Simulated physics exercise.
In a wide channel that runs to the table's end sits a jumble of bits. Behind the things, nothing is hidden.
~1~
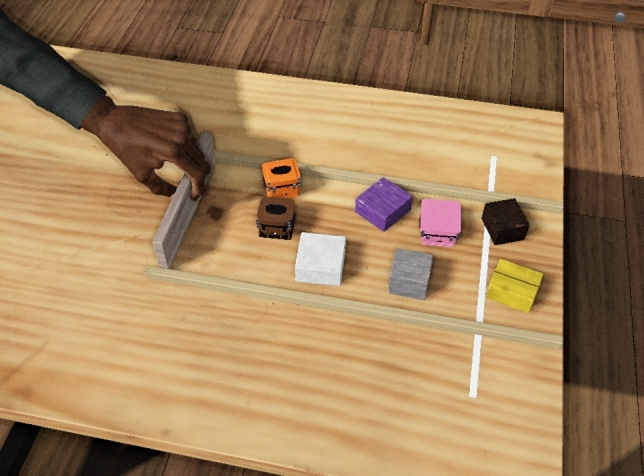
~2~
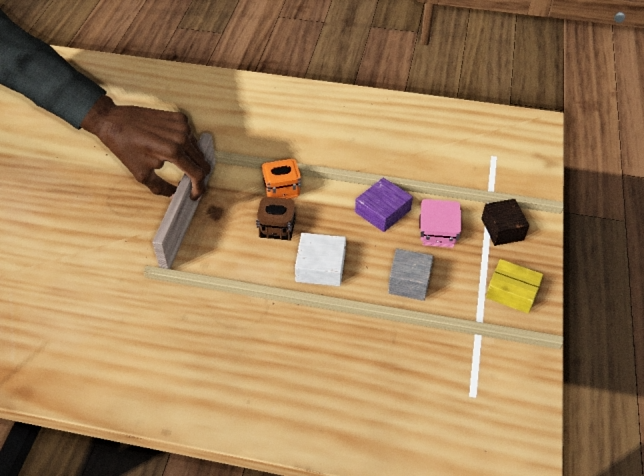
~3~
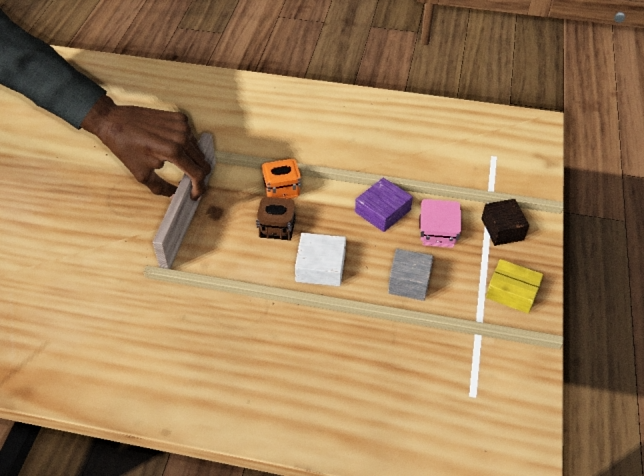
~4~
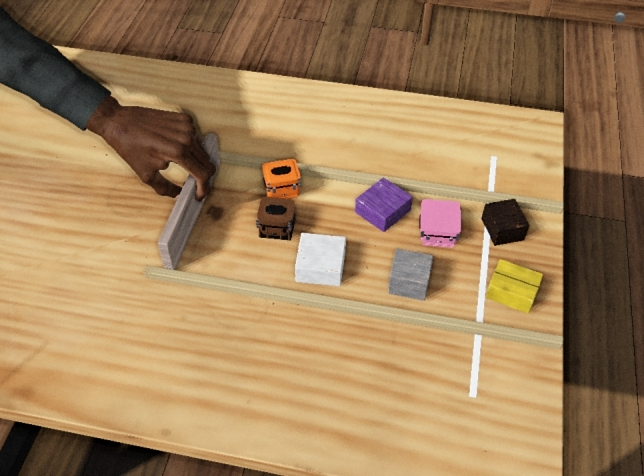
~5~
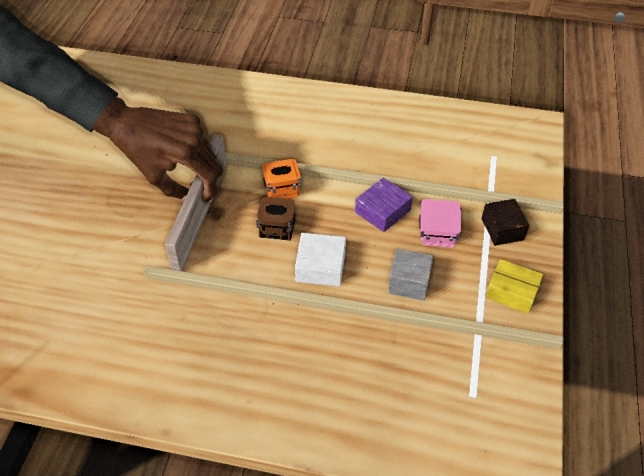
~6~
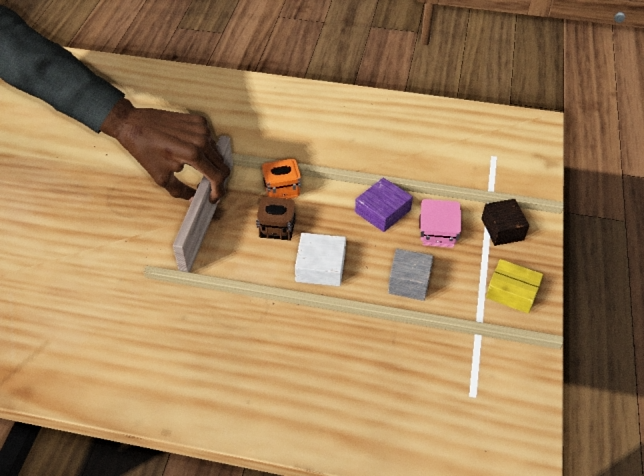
At first, a hand holds a flat board upright at the left end of a channel on a wooden table, behind a jumble of colourful blocks and cases. Then the hand slides the board a short way right, toward the orange and brown cases, while all the pieces and the white tape stay still.
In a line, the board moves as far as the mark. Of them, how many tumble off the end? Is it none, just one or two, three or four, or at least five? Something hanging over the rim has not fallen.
The number that drop off is three or four.
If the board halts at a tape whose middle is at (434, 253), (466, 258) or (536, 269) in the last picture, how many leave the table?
You'd get 1, then 2, then 5.
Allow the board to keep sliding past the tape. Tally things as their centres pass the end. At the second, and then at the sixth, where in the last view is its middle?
I'd say close to (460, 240), and after that close to (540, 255).
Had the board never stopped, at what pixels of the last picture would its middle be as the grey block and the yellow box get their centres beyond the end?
Approx. (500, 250) / approx. (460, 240) for the other.
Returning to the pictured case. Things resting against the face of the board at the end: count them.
Count: 3.
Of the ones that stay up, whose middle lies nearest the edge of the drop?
Grey block.
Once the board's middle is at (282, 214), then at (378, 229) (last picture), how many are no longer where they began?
I get 2 at the one place and 7 at the other.
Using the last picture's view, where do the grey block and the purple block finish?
The grey block at (551, 297), the purple block at (545, 223).
A little later, none off yet; yellow box at rest near (514, 286); black block at rest near (505, 222); pink case at rest near (439, 223).
When it is over, the number that fall off is three or four; down, pink case, black block and yellow box.
